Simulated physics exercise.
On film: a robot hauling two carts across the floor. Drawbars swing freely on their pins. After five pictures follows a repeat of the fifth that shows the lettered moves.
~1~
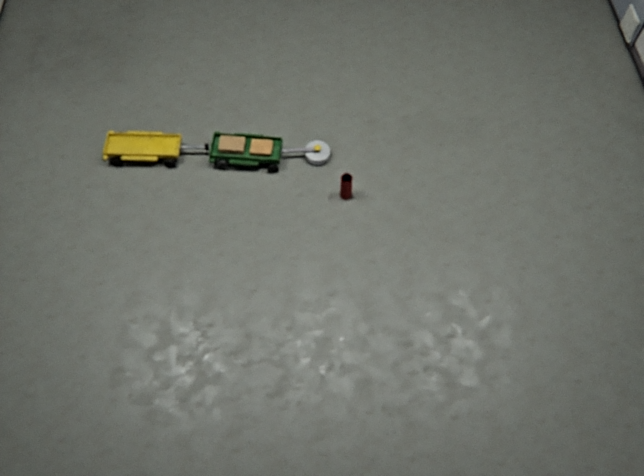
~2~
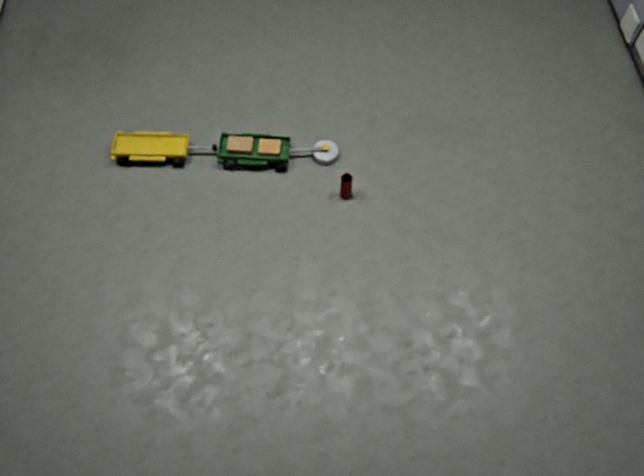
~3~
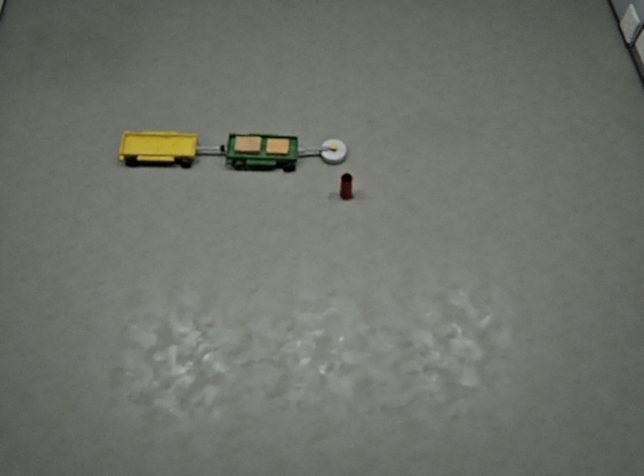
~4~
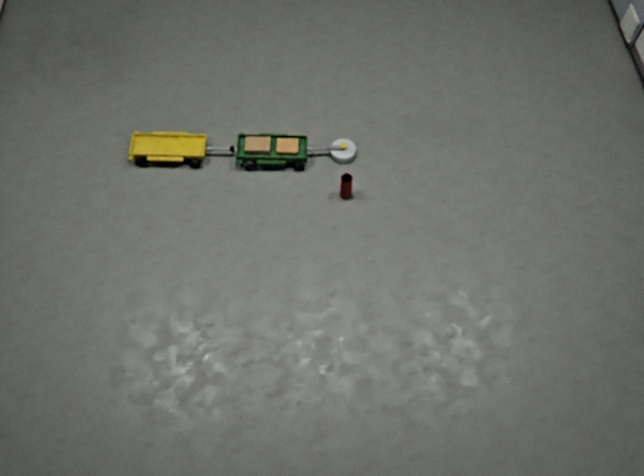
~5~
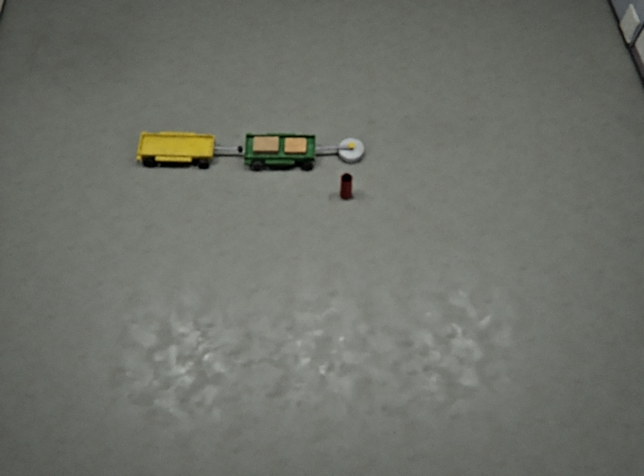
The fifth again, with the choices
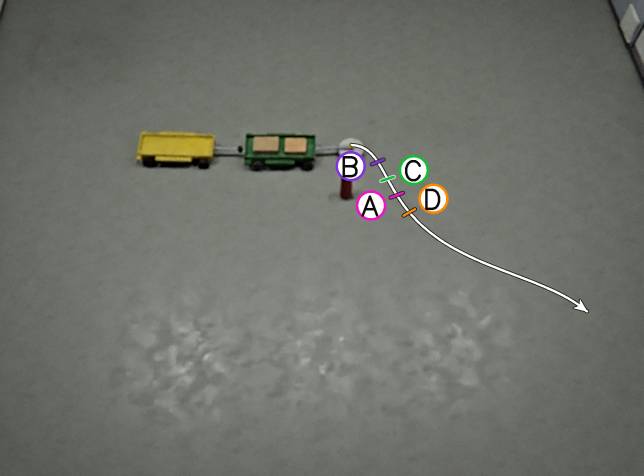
A small round robot slowly pulls a green cart and a yellow cart rightward past a red post.
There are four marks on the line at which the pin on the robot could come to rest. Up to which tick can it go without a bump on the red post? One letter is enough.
As far as tick A.
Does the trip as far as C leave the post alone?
Yes.
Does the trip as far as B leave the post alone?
For that mark, yes.
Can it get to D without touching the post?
No.
On the copy, A at (397, 195); B at (378, 162); C at (388, 179); D at (409, 212); the route from (351, 145) via (443, 242) to (587, 312).
On A. First, robot (373, 161), last cart (199, 147).
Then, robot (386, 181), last cart (218, 147).
Finally, robot (396, 199), last cart (237, 147); nothing has been touched.
By contrast, B is safe but short; C is safe but short; D is too far, the post has been hit.
